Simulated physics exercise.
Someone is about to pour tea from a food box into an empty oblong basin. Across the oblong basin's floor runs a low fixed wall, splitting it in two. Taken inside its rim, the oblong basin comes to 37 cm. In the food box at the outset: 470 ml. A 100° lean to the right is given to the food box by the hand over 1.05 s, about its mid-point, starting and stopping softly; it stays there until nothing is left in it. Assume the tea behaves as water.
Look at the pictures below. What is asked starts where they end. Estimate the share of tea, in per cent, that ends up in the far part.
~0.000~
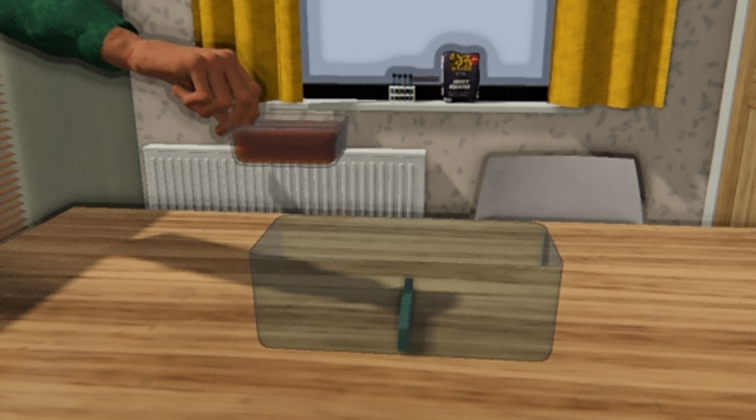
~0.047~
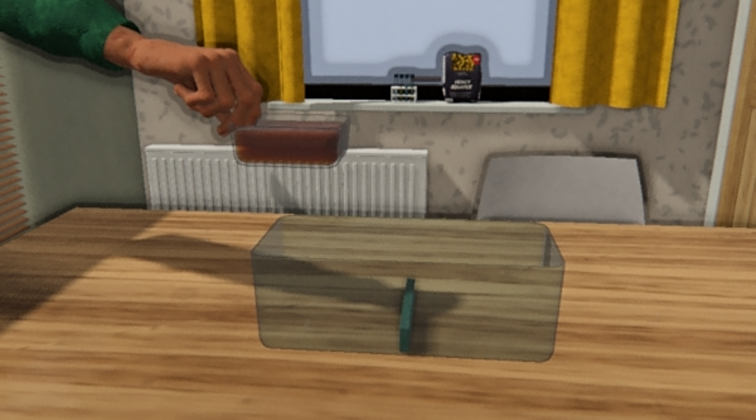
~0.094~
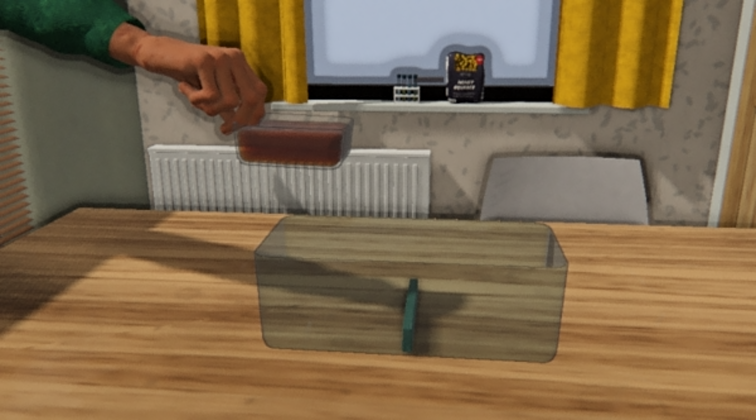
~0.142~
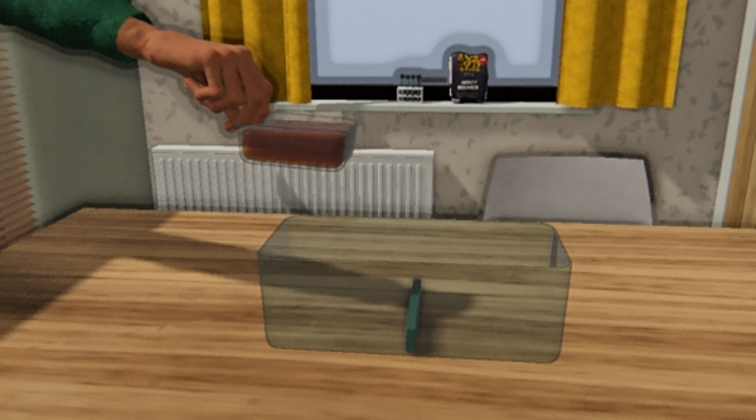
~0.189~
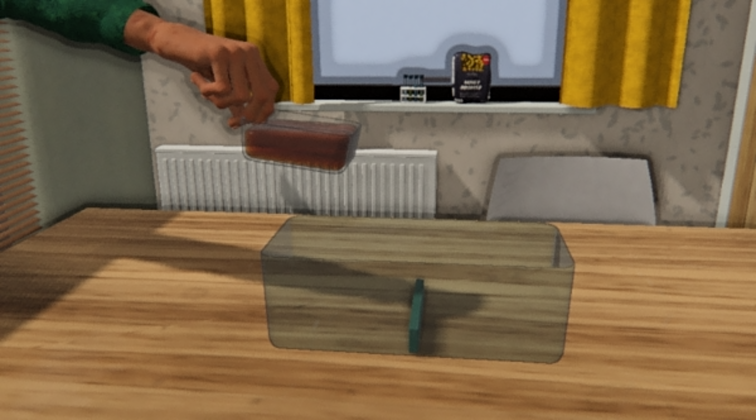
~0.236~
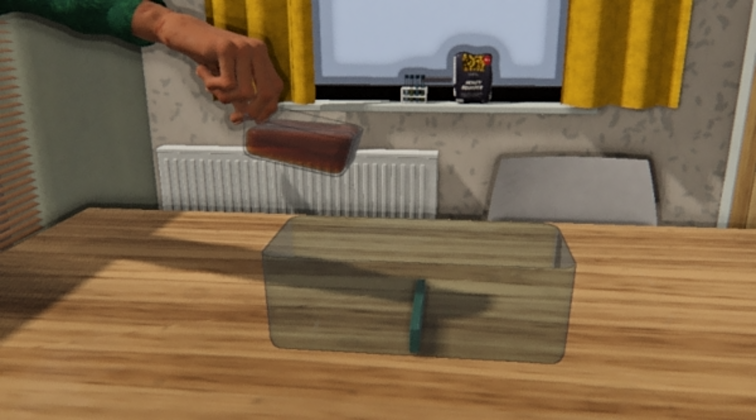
About 38 per cent.
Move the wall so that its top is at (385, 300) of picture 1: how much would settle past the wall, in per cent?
Roughly 70 %.
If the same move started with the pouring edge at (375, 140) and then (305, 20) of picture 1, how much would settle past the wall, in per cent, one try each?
75 per cent first, 10 per cent second.
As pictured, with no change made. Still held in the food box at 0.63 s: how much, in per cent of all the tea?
Near 26 in a hundred.
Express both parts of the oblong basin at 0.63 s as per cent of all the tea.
About 24 left, about 8 right.
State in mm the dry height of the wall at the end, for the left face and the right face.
Roughly 22 mm on the left side and roughly 26 mm on the right.
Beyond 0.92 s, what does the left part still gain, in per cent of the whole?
Close to 7% of the whole.
After 0.63 s the tilt is 65° and 26 per cent is still to pour, 23 is left of the wall and 8 right of it.
After 0.92 s the tilt is 96° and 4 per cent is still to pour, 55 is left of the wall and 36 right of it.
After 1.22 s the tilt is 100° and 0 per cent is still to pour, 62 is left of the wall and 37 right of it.
After 1.55 s the tilt is 100° and 0 per cent is still to pour, 62 is left of the wall and 38 right of it.
In the end 62 per cent lies left of the wall, 38 right of it and 0 outside.
